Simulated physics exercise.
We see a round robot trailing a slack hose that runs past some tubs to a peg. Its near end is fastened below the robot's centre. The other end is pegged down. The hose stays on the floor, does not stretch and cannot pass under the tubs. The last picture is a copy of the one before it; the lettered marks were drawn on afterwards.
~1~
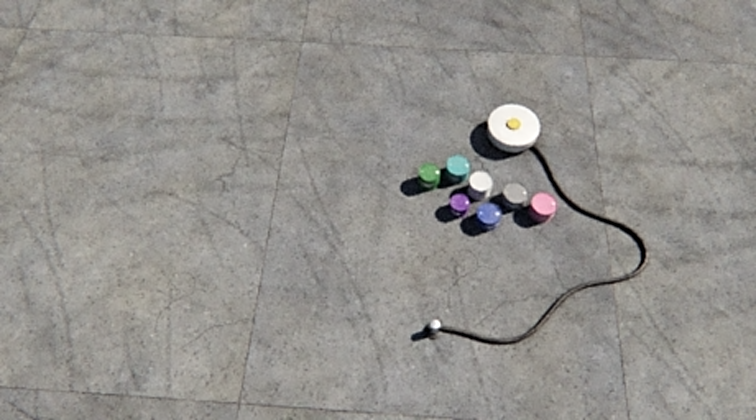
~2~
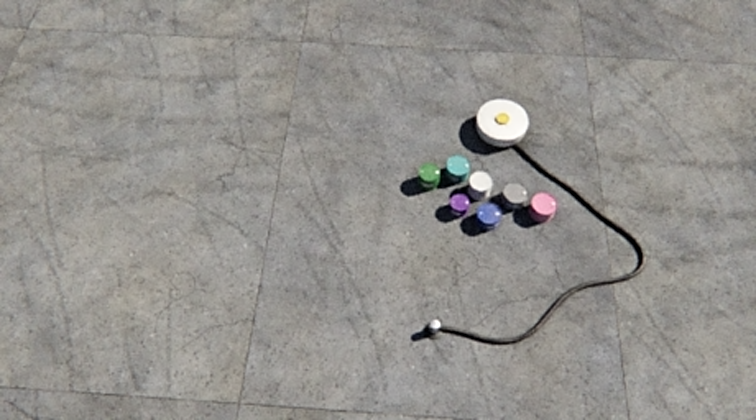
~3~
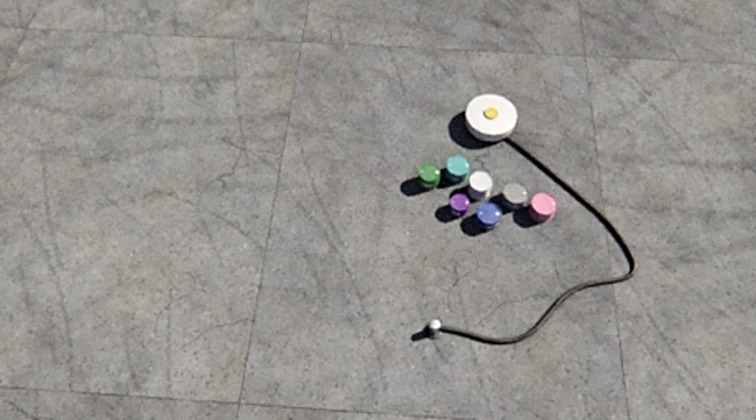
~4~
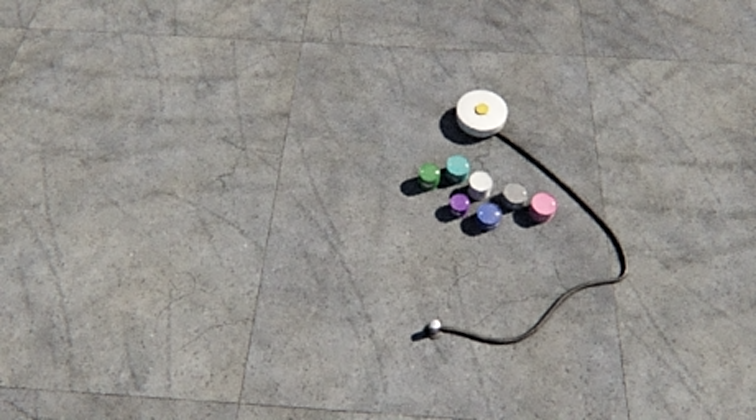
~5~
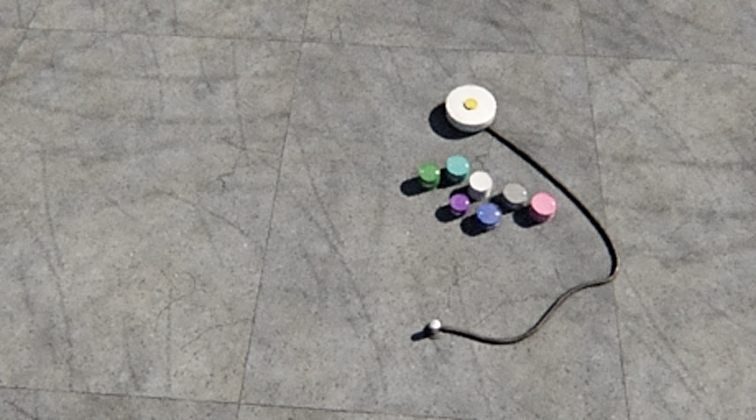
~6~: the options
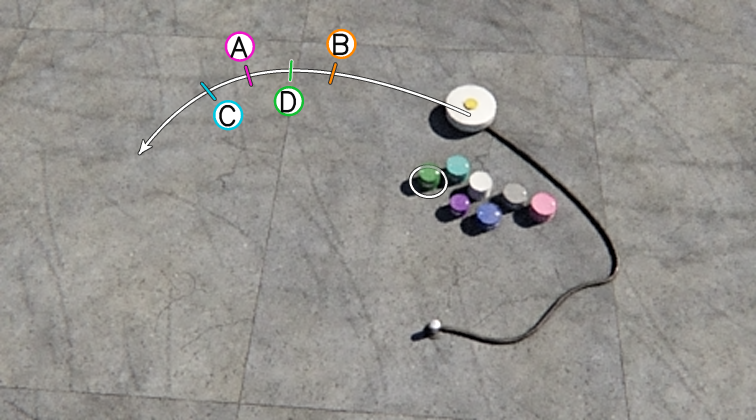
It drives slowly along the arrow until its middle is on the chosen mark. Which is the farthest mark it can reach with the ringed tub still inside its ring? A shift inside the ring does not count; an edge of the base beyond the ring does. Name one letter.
All is well up to D.
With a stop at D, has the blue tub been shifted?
By then, yes.
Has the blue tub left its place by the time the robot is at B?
By then, no.
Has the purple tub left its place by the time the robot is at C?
By then, yes.
On the marked copy, A at (248, 76); B at (333, 73); C at (208, 91); D at (291, 71); the ring at (428, 182); the route from (469, 115) via (291, 71) to (140, 153).
With D. Early on, robot (408, 86); green tub (429, 177).
Further on, robot (346, 70); grey tub (510, 194); green tub (429, 177); pink tub (527, 210).
At the end, robot (290, 65); white tub (462, 184); turquoise tub (451, 168); grey tub (480, 199); blue tub (459, 224); green tub (429, 177); pink tub (483, 219); the green tub is still in its ring.
As for the rest, A drags the ringed tub to (415, 186); B is safe but short; C drags the ringed tub to (400, 196).
